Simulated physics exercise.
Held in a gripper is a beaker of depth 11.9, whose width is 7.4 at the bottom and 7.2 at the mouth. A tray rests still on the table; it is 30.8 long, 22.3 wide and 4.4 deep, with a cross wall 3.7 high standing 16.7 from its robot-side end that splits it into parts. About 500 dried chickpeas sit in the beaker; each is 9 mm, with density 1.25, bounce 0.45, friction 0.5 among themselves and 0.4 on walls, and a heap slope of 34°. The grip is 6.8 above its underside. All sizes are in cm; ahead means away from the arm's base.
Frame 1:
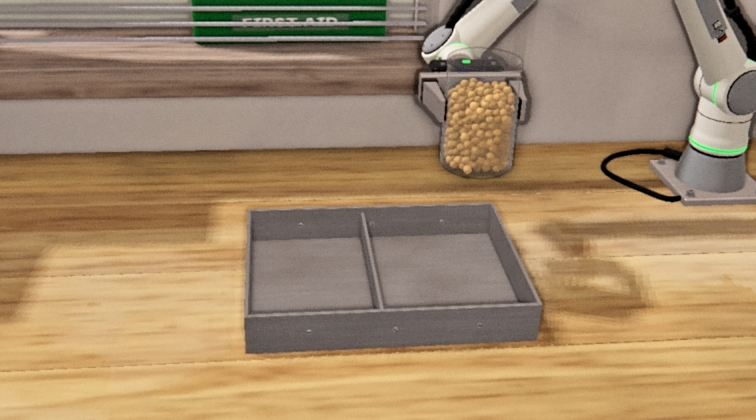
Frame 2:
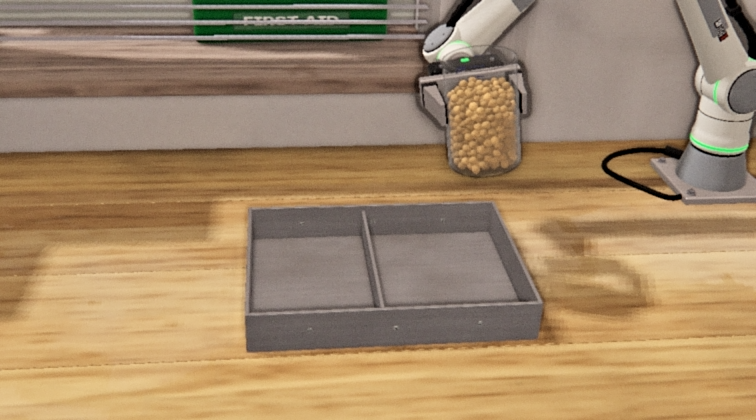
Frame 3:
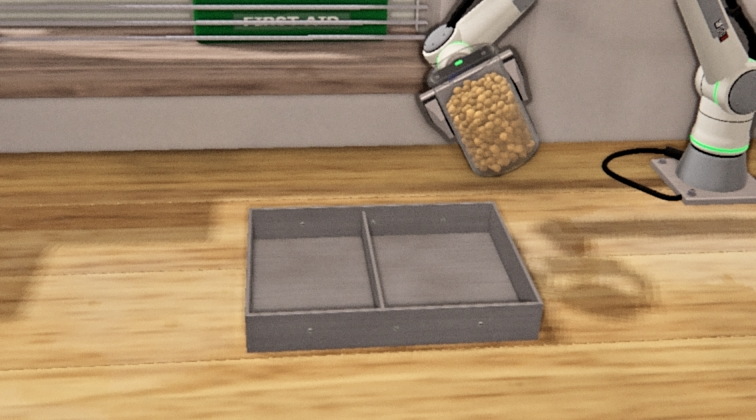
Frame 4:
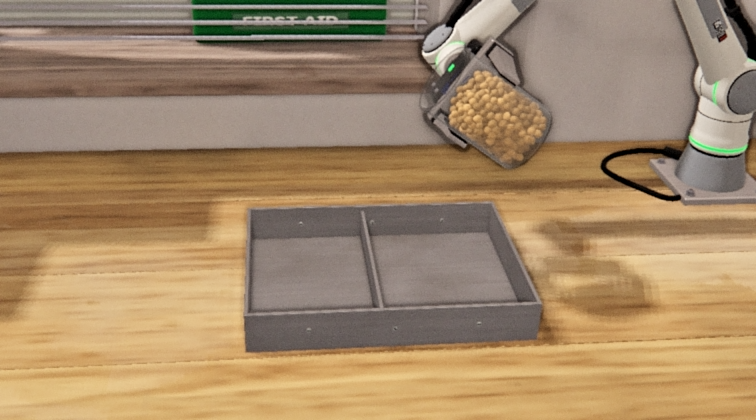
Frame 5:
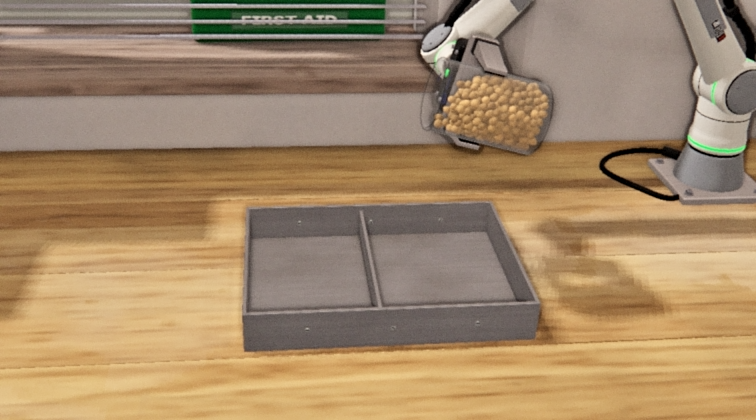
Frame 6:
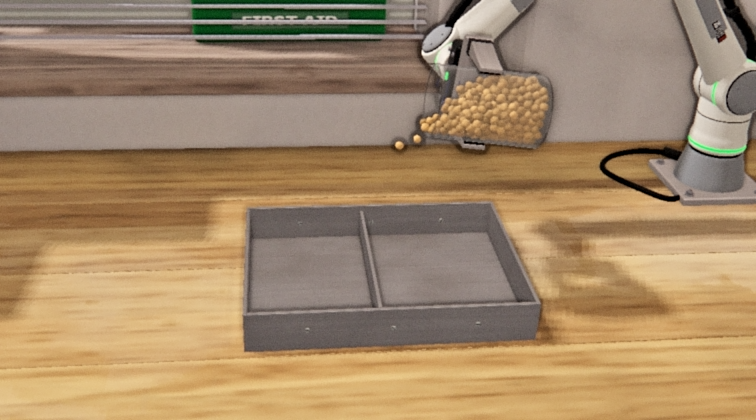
Robot arm tilting a clear beaker of dried chickpeas onto its side above a wooden table, the first few leaving its mouth.
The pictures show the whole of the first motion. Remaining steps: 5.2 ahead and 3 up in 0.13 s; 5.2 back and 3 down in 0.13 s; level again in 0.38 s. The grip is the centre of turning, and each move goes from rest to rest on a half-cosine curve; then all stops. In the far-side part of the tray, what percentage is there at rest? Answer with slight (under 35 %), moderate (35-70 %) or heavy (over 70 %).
Moderate.
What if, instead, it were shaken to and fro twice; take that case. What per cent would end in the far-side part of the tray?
I'd expect something close to 70 per cent.
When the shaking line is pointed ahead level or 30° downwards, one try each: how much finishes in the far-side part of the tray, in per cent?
Result: Approx. 40 % and 15 %, one try each.
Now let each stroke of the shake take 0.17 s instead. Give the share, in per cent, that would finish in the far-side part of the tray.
Estimate for that case: 25 %.
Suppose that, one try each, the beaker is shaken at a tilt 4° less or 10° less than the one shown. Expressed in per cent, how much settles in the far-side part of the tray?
They would come to near 50 and 35 per cent.
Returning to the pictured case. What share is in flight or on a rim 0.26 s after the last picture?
47 %.
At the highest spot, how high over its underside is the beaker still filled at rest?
It reaches close to 5.0 cm in the end.
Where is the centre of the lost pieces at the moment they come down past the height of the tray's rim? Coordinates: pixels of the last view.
Centre: Roughly (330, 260).
Then, 0.26 s on, tilted 83° forward, highest piece 24 above the table; 263 in the beaker, 2 in the far-side part, 1 in the robot-side part, 239 in flight or on a rim.
Then, 0.51 s on, tilted 21° forward, highest piece 24 above the table; 306 in the far-side part, 146 in the beaker, 51 in the robot-side part, 2 in flight or on a rim.
Then, 0.84 s on, level, highest piece 22 above the table; 308 in the far-side part, 146 in the beaker, 50 in the robot-side part, 1 on the table or floor.
Then, 1.89 s on, level, highest piece 21 above the table; 308 in the far-side part, 146 in the beaker, 50 in the robot-side part, 1 on the table or floor.
In the end, 308 in the far-side part, 146 in the beaker, 50 in the robot-side part, 1 on the table or floor. That is 61 % in the far-side part of the tray.
